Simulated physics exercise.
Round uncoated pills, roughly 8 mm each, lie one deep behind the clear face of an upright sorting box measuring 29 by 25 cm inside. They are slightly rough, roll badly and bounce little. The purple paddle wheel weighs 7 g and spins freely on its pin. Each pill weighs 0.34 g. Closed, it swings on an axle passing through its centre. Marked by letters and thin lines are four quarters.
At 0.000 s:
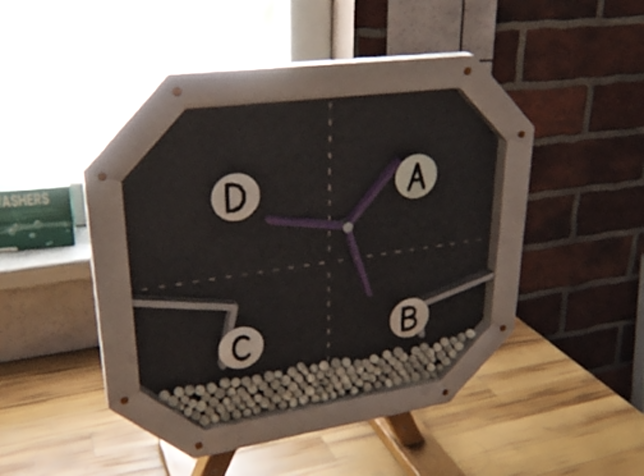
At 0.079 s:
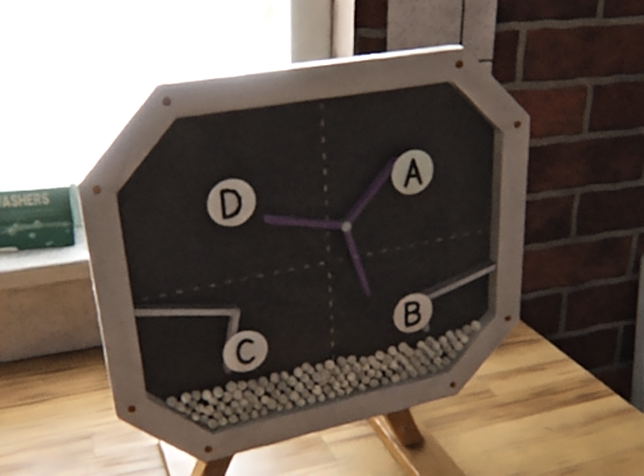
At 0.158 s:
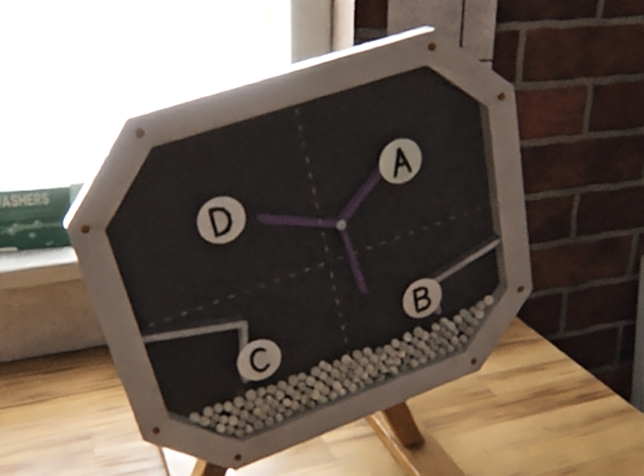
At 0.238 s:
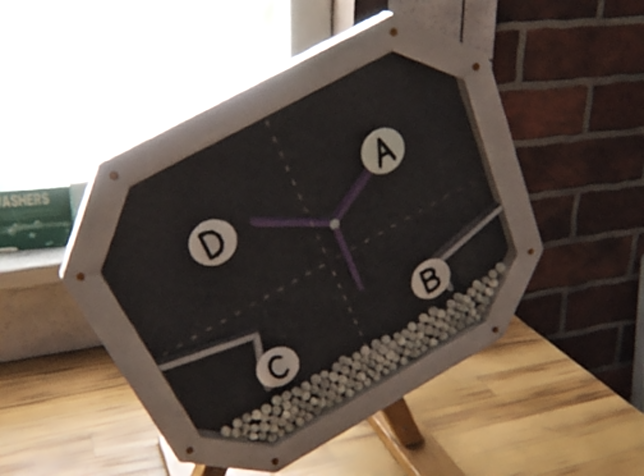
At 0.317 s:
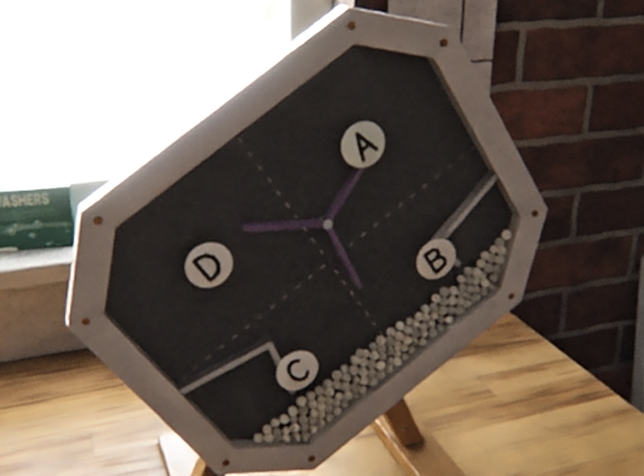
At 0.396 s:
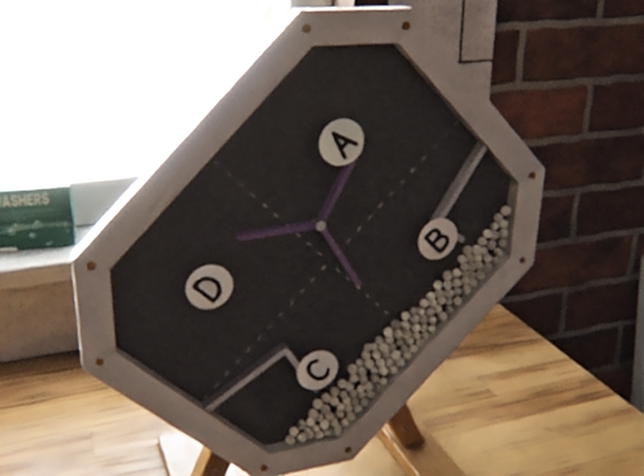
An eight-sided box with a purple paddle wheel and lettered discs turned steadily anticlockwise on its stand, while the small white pills inside shifted rightward and lay in an ever steeper slope.
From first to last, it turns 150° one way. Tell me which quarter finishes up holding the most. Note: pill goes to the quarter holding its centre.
Answer: C.
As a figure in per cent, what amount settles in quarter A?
Some 0 per cent.
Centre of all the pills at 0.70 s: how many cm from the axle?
Right by about 8 cm and below by about 8 cm.
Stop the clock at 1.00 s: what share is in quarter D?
Some 5 per cent.
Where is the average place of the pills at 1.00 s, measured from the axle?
About 11 cm right and 4 cm below.
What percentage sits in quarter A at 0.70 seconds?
The share there is around 0 %.
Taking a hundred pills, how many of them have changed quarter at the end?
About 55 percent.
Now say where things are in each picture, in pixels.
Level; about 130 pills; pills' middle (325, 380); highest (470, 334); purple paddle wheel (346, 226); A (416, 176), B (410, 318), C (241, 348), D (236, 197), in the first frame.
Turned 3° anticlockwise; pills' middle (331, 379); highest (476, 326), in the second frame.
Turned 12° anticlockwise; pills' middle (350, 373); highest (489, 300); wall ends (244, 378), (437, 309), in the third frame.
Turned 23° anticlockwise; pills' middle (371, 363); highest (500, 268); purple paddle wheel (333, 222), in the fourth frame.
Turned 33° anticlockwise; pills' middle (390, 350); highest (507, 235), in the fifth frame.
Turned 44° anticlockwise; pills' middle (403, 339); highest (506, 211); purple paddle wheel (319, 224); A (342, 142), B (438, 239), C (317, 370), D (209, 287), in the sixth frame.
After 0.70 s, it stands 85° anticlockwise; the pills' middle is 8 cm right of and 8 cm below the centre; B 5 %, C 95 %.
After 1.00 s, it stands 126° anticlockwise; the pills' middle is 11 cm right of and 4 cm below the centre; C 95 %, D 5 %.
After 1.25 s, it stands 150° anticlockwise; the pills' middle is 10 cm right of and 4 cm below the centre; C 65 %, D 35 %.
At rest by 2.5 s, it stands 150° anticlockwise; A 0 %, B 0 %, C 60 %, D 40 %.
